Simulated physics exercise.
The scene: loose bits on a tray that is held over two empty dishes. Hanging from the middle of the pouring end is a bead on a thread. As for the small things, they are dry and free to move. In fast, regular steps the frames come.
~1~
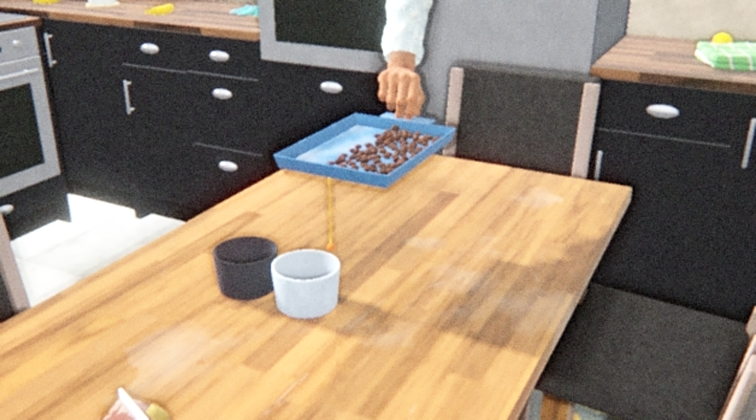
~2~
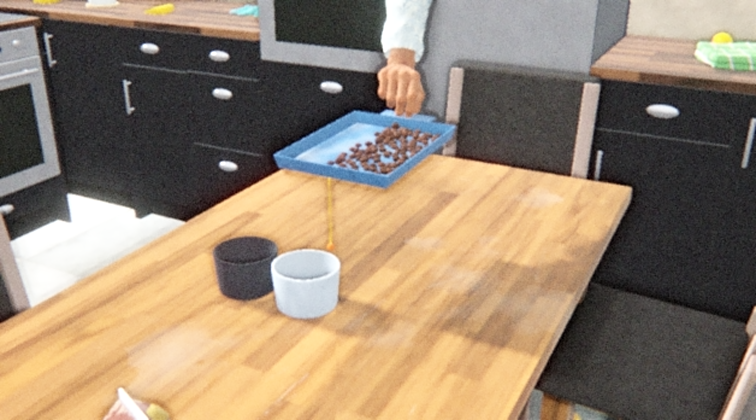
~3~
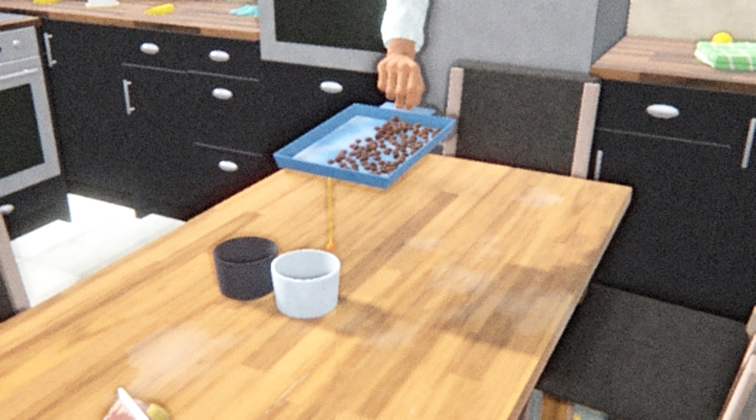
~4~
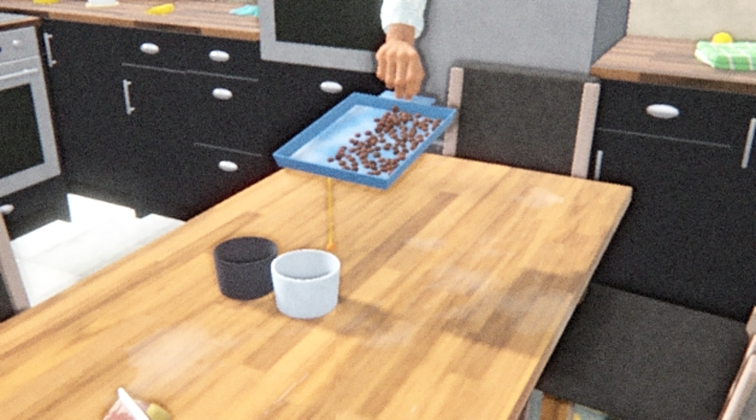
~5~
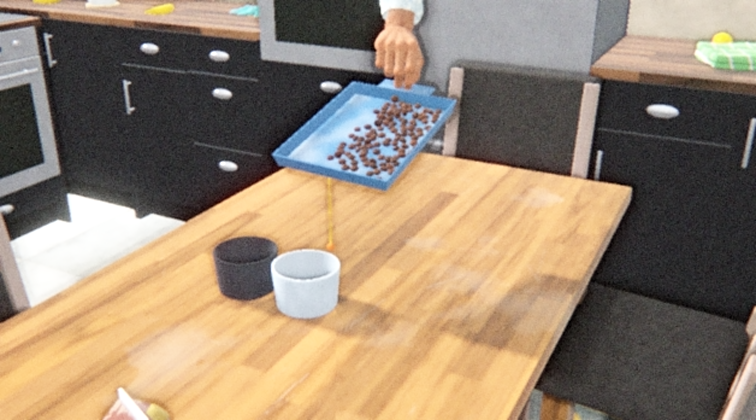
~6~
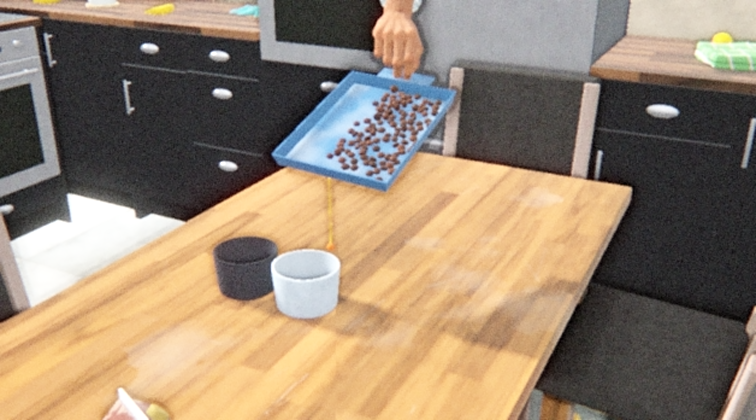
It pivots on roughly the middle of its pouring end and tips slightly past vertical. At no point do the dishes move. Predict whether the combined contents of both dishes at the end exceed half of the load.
The combined contents fall short of half.
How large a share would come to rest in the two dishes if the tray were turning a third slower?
Roughly 20 percent.
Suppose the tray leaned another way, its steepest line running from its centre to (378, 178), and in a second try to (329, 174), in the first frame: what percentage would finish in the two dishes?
The first try yields 0 percent and the second 70 percent.
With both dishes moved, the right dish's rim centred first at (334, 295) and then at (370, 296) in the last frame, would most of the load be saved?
Result, first setup: A minority share; second setup: A majority share.
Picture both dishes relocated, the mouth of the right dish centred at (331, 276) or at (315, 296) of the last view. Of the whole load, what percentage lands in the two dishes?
Trial 1 about 60 %, trial 2 about 10 %.
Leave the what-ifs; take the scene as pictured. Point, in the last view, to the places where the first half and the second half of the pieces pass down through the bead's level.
About (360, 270), and after that about (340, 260).
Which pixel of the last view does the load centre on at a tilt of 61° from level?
The middle of the pieces sits at roughly (366, 150).
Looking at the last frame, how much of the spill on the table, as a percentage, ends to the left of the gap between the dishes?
It works out to some 10 per cent.
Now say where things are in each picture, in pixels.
In the first picture, corners of the pouring end at (279, 155) and (386, 174), level; middle of the load at (383, 151), flat chocolate drops; left dish at (227, 278); right dish at (288, 295); bead on its thread at (331, 247).
In the second picture, corners of the pouring end at (279, 155) and (386, 175), level; middle of the load at (383, 150).
In the third picture, corners of the pouring end at (278, 154) and (386, 176), tipped barely, lowest at the right corner; middle of the load at (383, 146).
In the fourth picture, corners of the pouring end at (278, 154) and (385, 177), tipped a little, lowest at the right corner; middle of the load at (382, 141).
In the fifth picture, corners of the pouring end at (277, 153) and (385, 179), tipped a little, lowest at the right corner; middle of the load at (382, 135).
In the sixth picture, corners of the pouring end at (277, 153) and (385, 180), tipped clearly, lowest at the right corner; middle of the load at (382, 130); left dish at (227, 278); right dish at (288, 295).
Soon after the last picture, tray tipped steeply; all on the tray.
A little later, tray tipped right over; about a third on the tray; a stray few in the right dish; about a third outside both; about a quarter in the air.
Later still, tray tipped past a quarter turn; about a quarter in the right dish; a stray few in the left dish; most outside both.
At rest, tray tipped past a quarter turn; about a quarter in the right dish; a stray few in the left dish; most outside both.
